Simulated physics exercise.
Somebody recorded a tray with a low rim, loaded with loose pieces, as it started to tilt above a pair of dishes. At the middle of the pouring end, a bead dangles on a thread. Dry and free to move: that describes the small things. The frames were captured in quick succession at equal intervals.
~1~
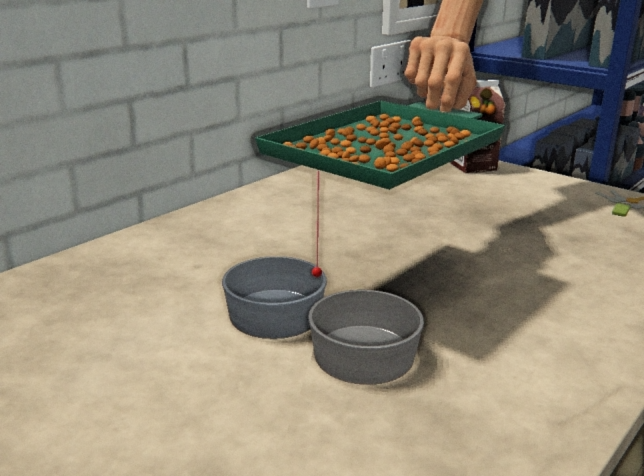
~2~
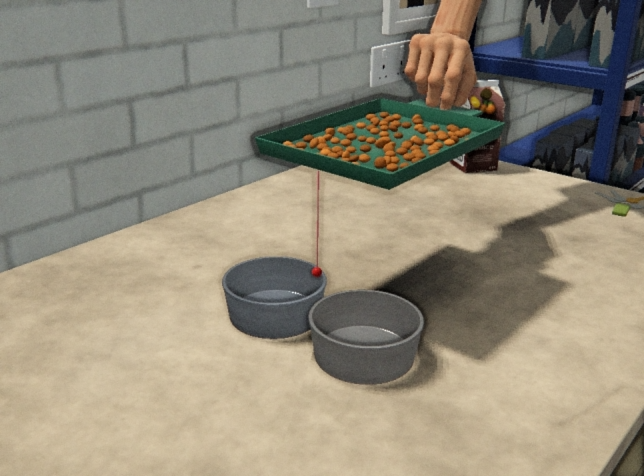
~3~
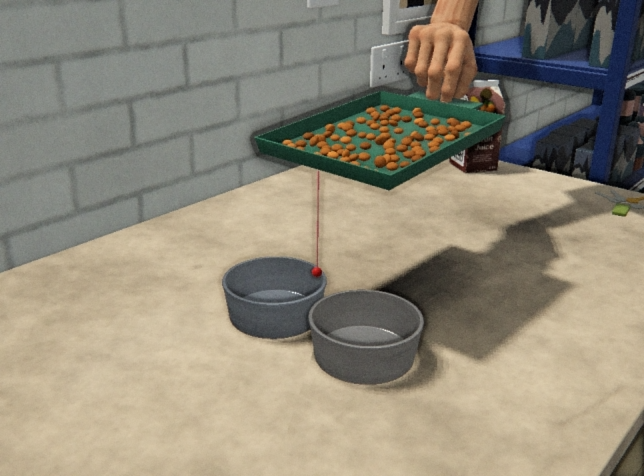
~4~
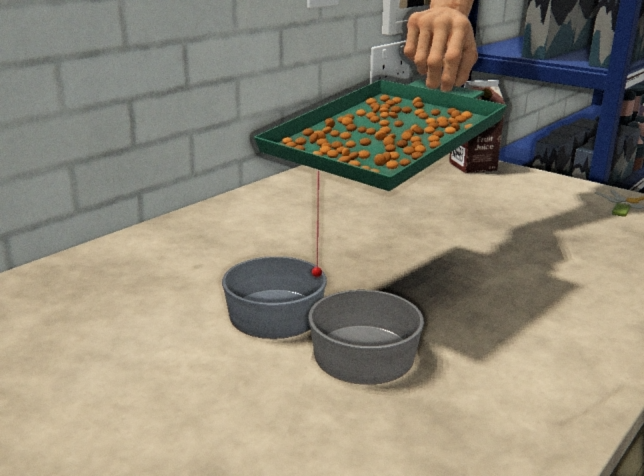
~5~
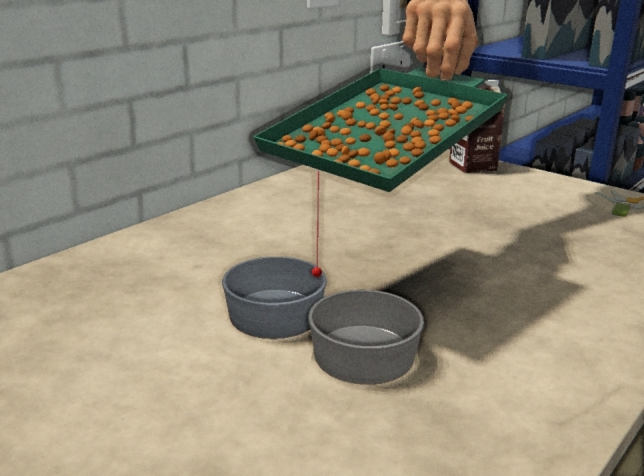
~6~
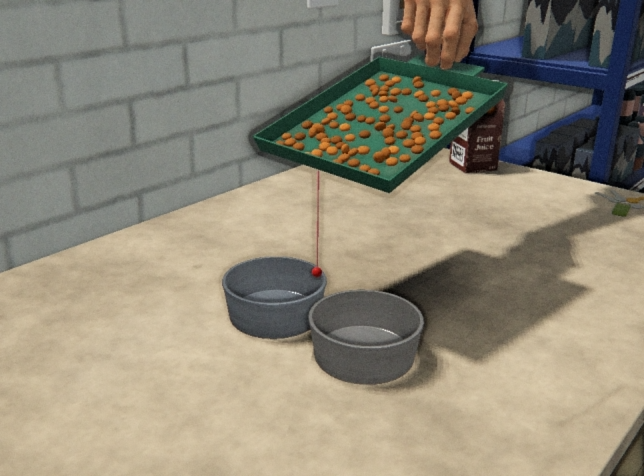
The video shows a hand gradually tilting a green tray of small orange-brown pieces above two gray dishes on a counter, raising the far side while a red bead hangs nearly still on a thread from the near edge.
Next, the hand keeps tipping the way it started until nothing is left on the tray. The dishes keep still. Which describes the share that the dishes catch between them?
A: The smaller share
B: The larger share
Option B: The larger share.
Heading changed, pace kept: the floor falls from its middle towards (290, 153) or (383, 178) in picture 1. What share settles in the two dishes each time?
In turn, 90 percent and then 100 percent.
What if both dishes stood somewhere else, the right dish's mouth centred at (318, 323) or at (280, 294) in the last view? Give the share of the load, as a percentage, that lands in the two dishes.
Around 90 % followed by around 40 %.
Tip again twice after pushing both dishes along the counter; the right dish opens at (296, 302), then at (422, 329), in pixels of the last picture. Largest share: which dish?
It comes out as the dish further right in the first try and the dish further left in the second.
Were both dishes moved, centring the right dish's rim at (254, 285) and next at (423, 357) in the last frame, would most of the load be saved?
The first time it's lower than half, the second time higher than half.
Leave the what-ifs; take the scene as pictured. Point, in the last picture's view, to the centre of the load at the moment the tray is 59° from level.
I'd put it at about (344, 136).
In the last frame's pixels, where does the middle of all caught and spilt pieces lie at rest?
Once it all stops, the middle lies near (338, 346).
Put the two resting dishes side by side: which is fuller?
Fuller: The right-hand dish.
Just after the last frame, tray tipped steeply; every one on the tray.
A moment on, tray tipped right over; roughly a quarter on the tray; roughly a third in the right dish; about a tenth in the left dish; about a tenth outside both; roughly a quarter in the air.
Further on, tray tipped past a quarter turn; roughly two thirds in the right dish; roughly a quarter in the left dish; roughly a quarter outside both.
When it is over, tray tipped past a quarter turn; roughly two thirds in the right dish; roughly a quarter in the left dish; roughly a quarter outside both.
